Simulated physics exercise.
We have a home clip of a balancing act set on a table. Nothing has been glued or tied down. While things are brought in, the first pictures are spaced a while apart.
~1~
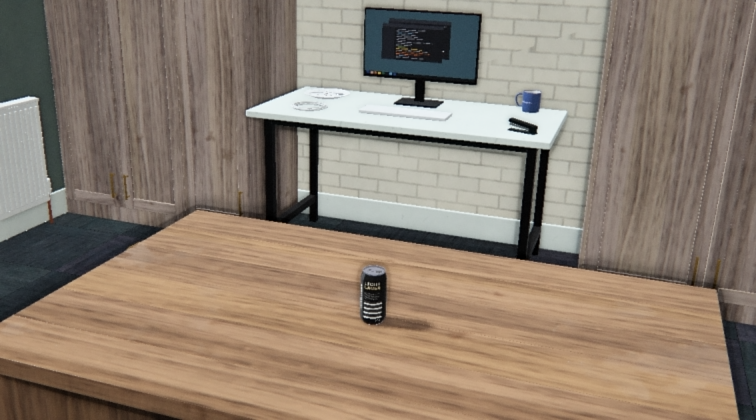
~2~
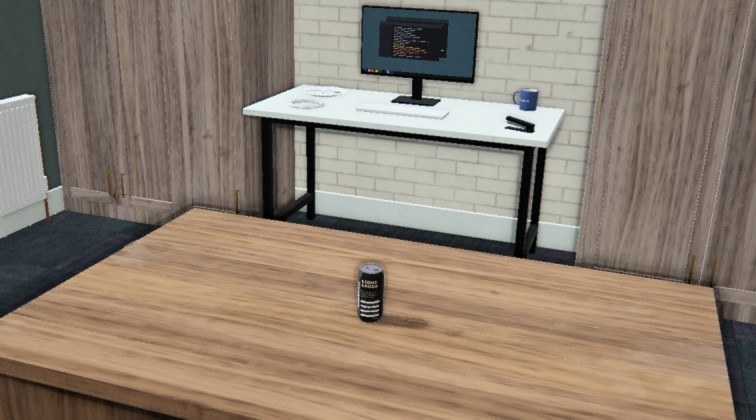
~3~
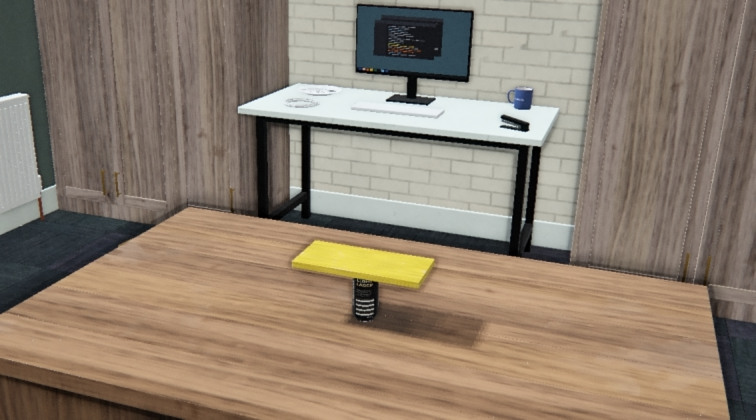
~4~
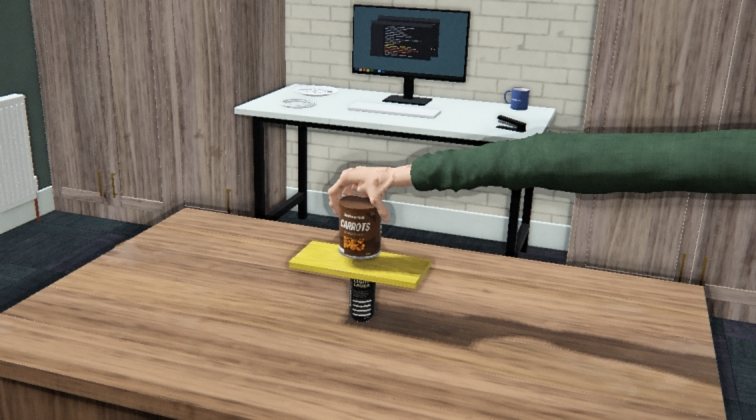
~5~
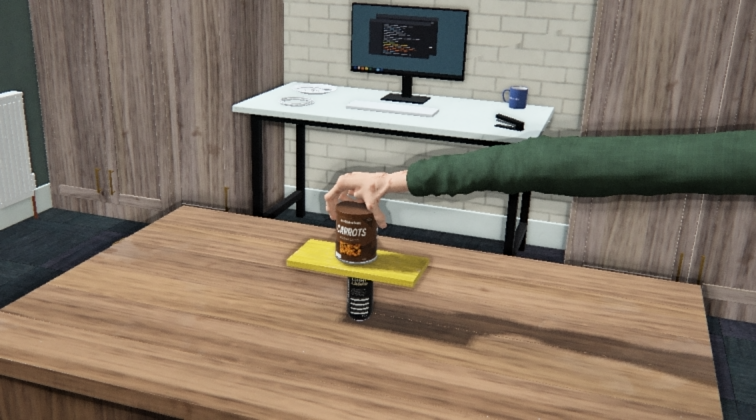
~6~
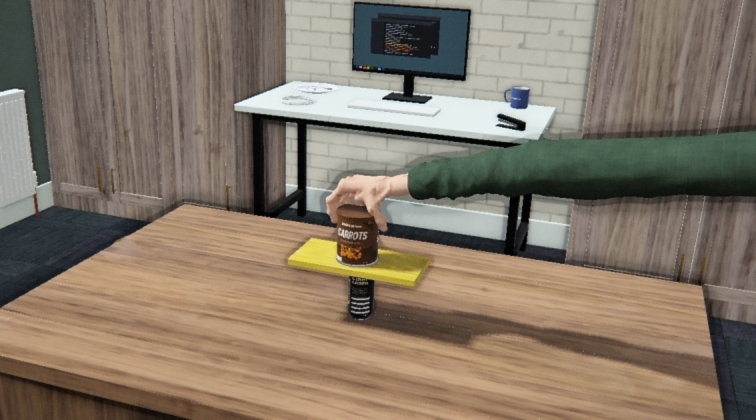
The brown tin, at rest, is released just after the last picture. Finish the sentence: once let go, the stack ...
Once let go, the stack stays put.
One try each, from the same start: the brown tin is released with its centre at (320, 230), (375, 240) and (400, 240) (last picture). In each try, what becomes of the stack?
The stack tumbles down the first time, remains standing the second time, and tumbles down the third time.
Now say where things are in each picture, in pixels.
In the first picture, the last thing is not in view yet.
In the second picture, the last thing is not in view yet.
In the third picture, the last thing is not in view yet; yellow board (364, 263).
In the fourth picture, coming down; brown tin (360, 226); yellow board (361, 263).
In the fifth picture, coming down; brown tin (357, 232); yellow board (359, 262).
In the sixth picture, in place under the hand; brown tin (358, 235); yellow board (360, 261).
Then, 0.30 s after the last picture, nothing has stirred.
Then, 1.00 s after the last picture, brown tin resting near (358, 235).
At rest, all 3 in place. Seen from the same camera at the end, brown tin near (358, 235). The stack stays up.
